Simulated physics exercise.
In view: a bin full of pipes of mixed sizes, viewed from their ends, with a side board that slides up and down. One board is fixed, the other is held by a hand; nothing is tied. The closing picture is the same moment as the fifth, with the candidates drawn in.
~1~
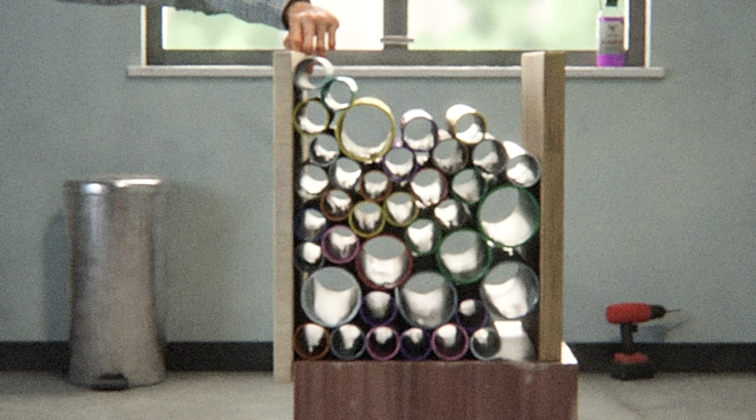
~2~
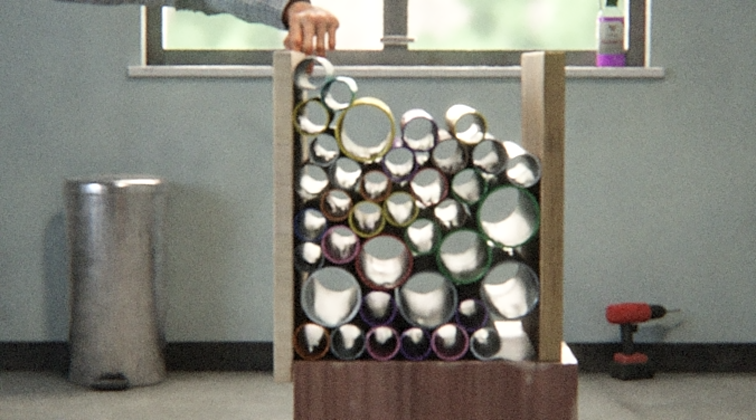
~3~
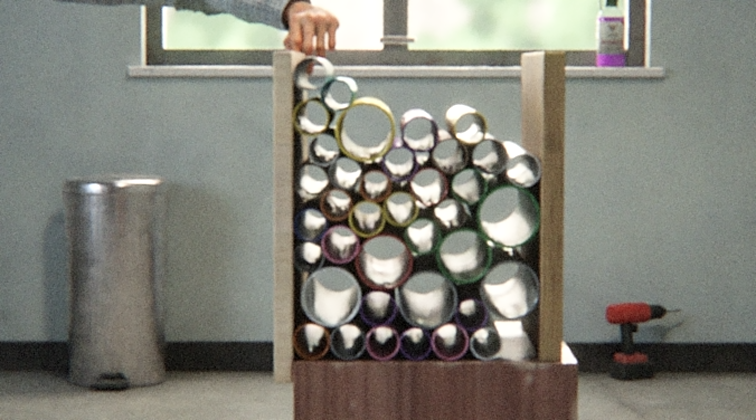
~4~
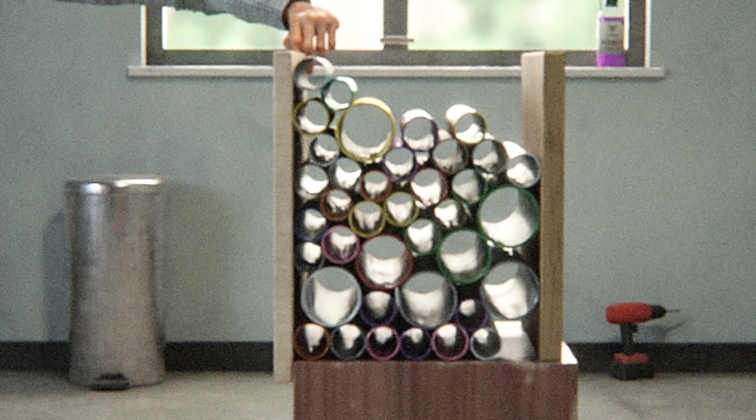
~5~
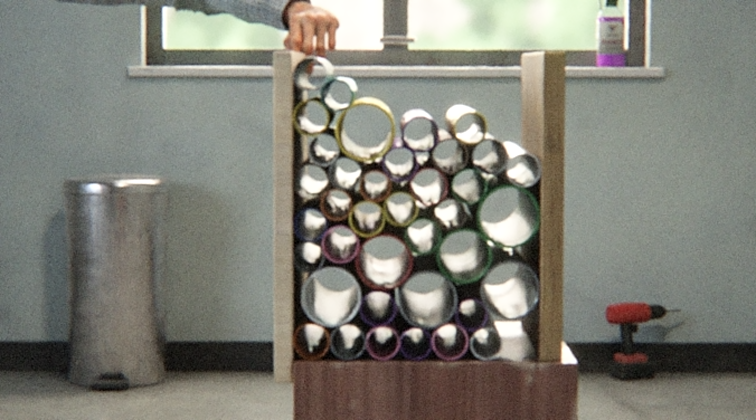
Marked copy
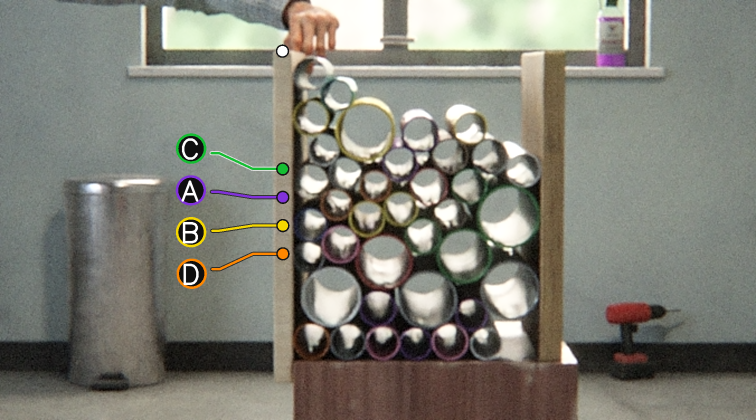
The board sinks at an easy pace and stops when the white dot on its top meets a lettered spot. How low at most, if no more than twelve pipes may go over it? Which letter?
At most to D.
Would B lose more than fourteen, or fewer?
It loses fewer than fourteen.
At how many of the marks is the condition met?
Four of them.
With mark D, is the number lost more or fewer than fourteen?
It loses fewer than fourteen.
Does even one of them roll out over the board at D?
At D: Yes.
On the marked copy, A at (283, 197); B at (283, 226); C at (282, 169); D at (283, 254); the white dot at (282, 51).
Following D. Soon after the start, top of the board (292, 148).
Later, top of the board (293, 251).
In the end, top of the board (293, 253), twelve out over the board.
As for the rest, A three out over the board; B about five out over the board; C three out over the board.
